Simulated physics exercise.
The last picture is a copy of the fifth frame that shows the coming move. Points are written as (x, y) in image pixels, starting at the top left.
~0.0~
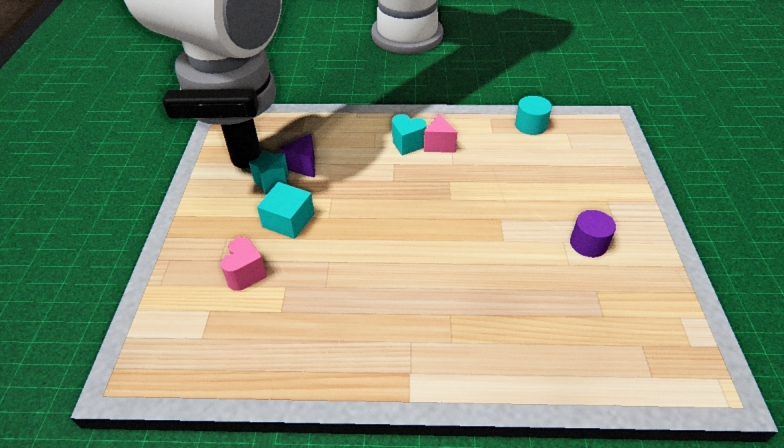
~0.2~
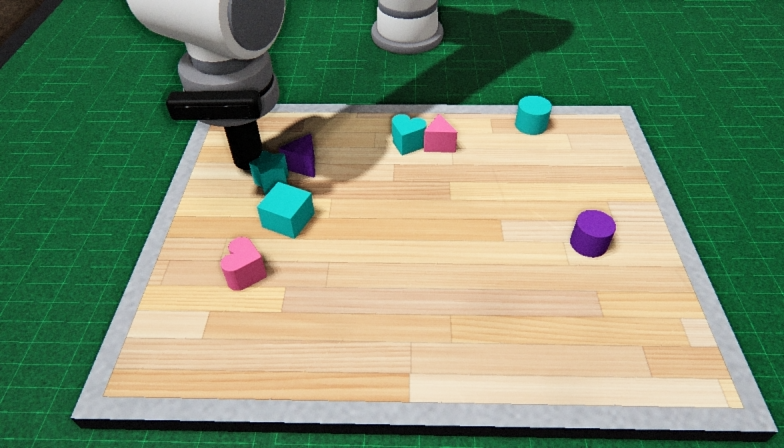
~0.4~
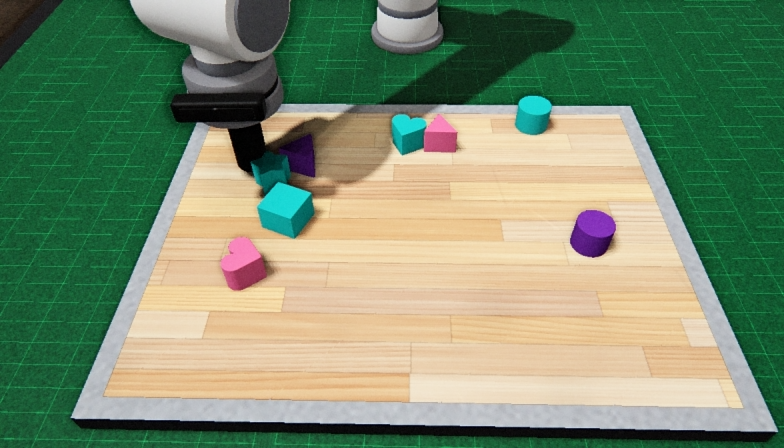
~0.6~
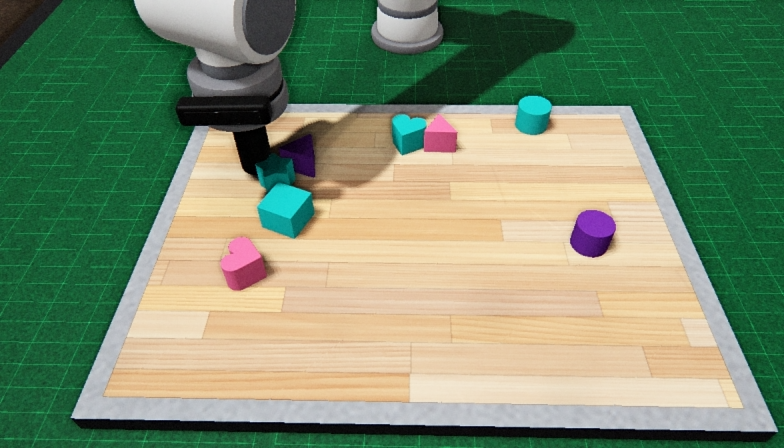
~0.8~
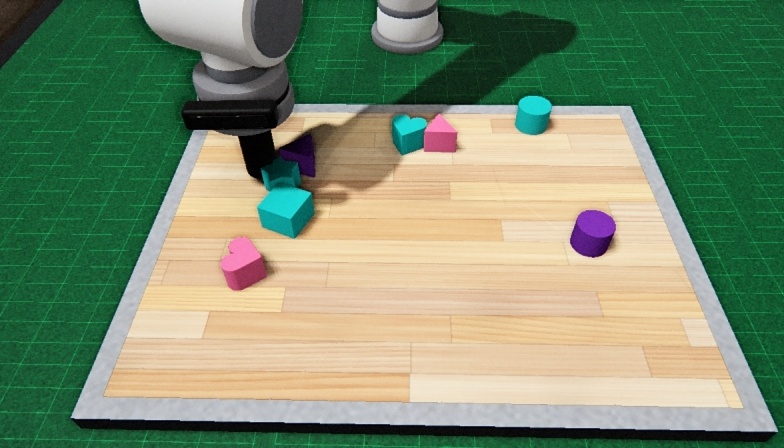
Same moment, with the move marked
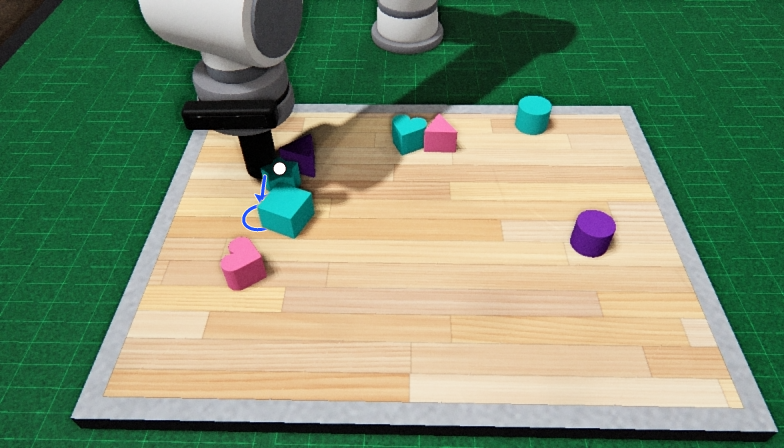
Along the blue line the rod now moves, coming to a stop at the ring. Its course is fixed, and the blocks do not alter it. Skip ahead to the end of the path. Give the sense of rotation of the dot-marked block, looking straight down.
It is turned anticlockwise.
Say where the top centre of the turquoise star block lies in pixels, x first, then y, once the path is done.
That would be at about pixel (288, 178).
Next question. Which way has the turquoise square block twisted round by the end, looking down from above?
Looking down on the board, it turns clockwise.
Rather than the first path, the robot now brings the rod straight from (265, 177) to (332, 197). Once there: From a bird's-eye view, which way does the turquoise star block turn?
It goes round the way clock hands do.
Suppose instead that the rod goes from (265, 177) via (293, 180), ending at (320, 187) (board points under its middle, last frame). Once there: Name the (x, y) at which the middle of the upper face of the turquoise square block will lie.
Its top middle: (291, 211).
The line goes from (265, 177) to (261, 217); the dot is on the turquoise star block.
The first path, step by step. Halfway along, rod (261, 190); turquoise star block (288, 176), turned 40° anticlockwise; turquoise square block (291, 206), turned 25° clockwise.
At the end, rod (259, 211); turquoise star block (288, 178), turned 55° anticlockwise; turquoise square block (294, 207), turned 30° clockwise; purple three-sided block unmoved.
